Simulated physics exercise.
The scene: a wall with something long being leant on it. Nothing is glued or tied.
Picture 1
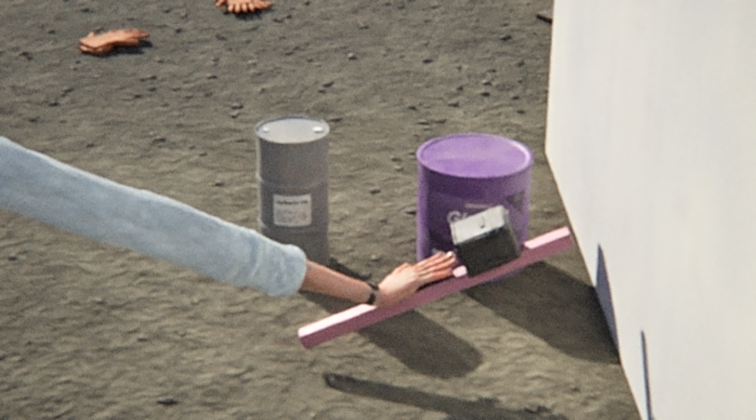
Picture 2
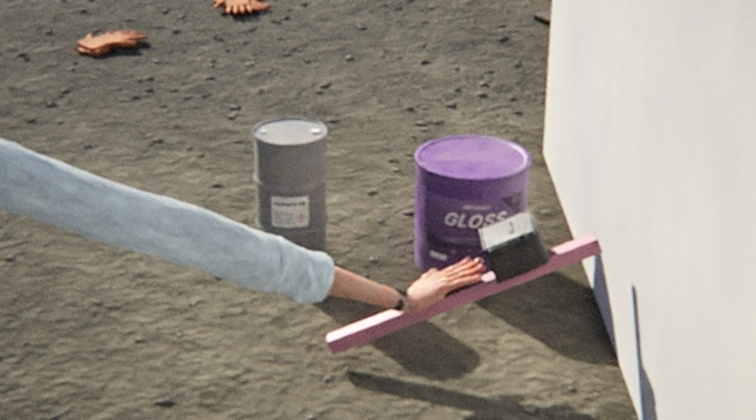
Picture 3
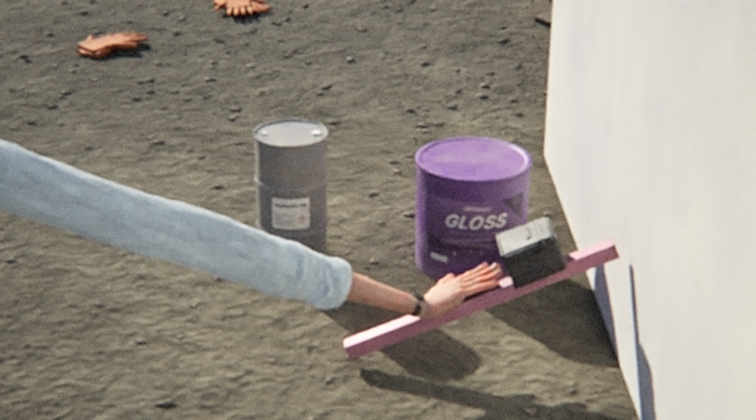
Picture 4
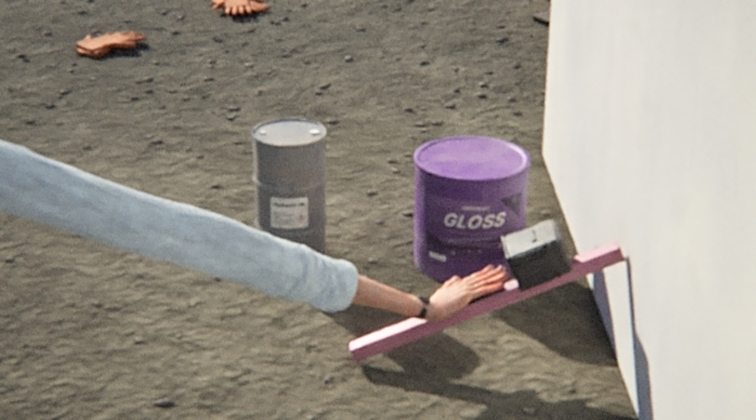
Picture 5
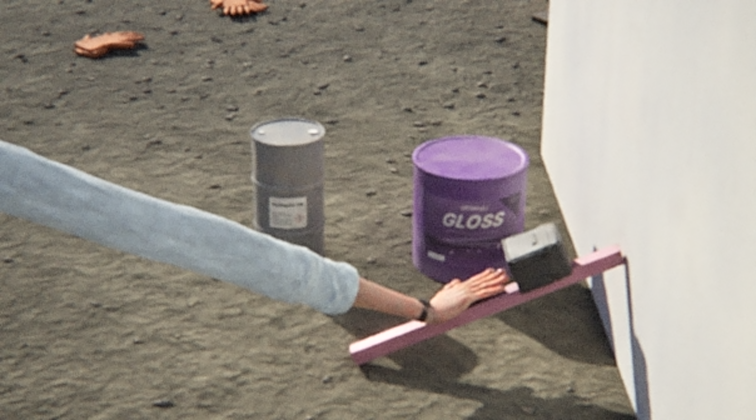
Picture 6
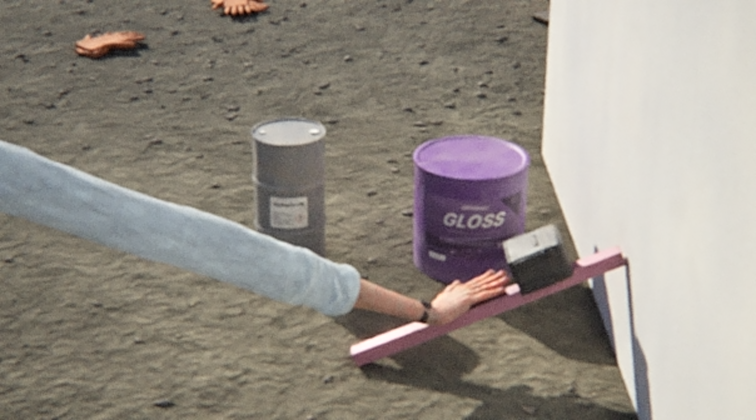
A hand slides a pink pole carrying a dark block rightward against a white wall.
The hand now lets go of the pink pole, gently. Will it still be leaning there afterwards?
As it turns out, it slips out.
Then, 0.30 s later than the last frame, pink pole 20° lower than it was left near (475, 350).
Then, 0.40 s later than the last frame, pink pole 23° lower than it was left near (474, 340).
Then, 0.60 s later than the last frame, pink pole 23° lower than it was left near (474, 354).
When it is over, moved from the start, pink pole; the other 2 as before. End places, in pixels of the last picture, pink pole near (473, 355). The pole gives way.
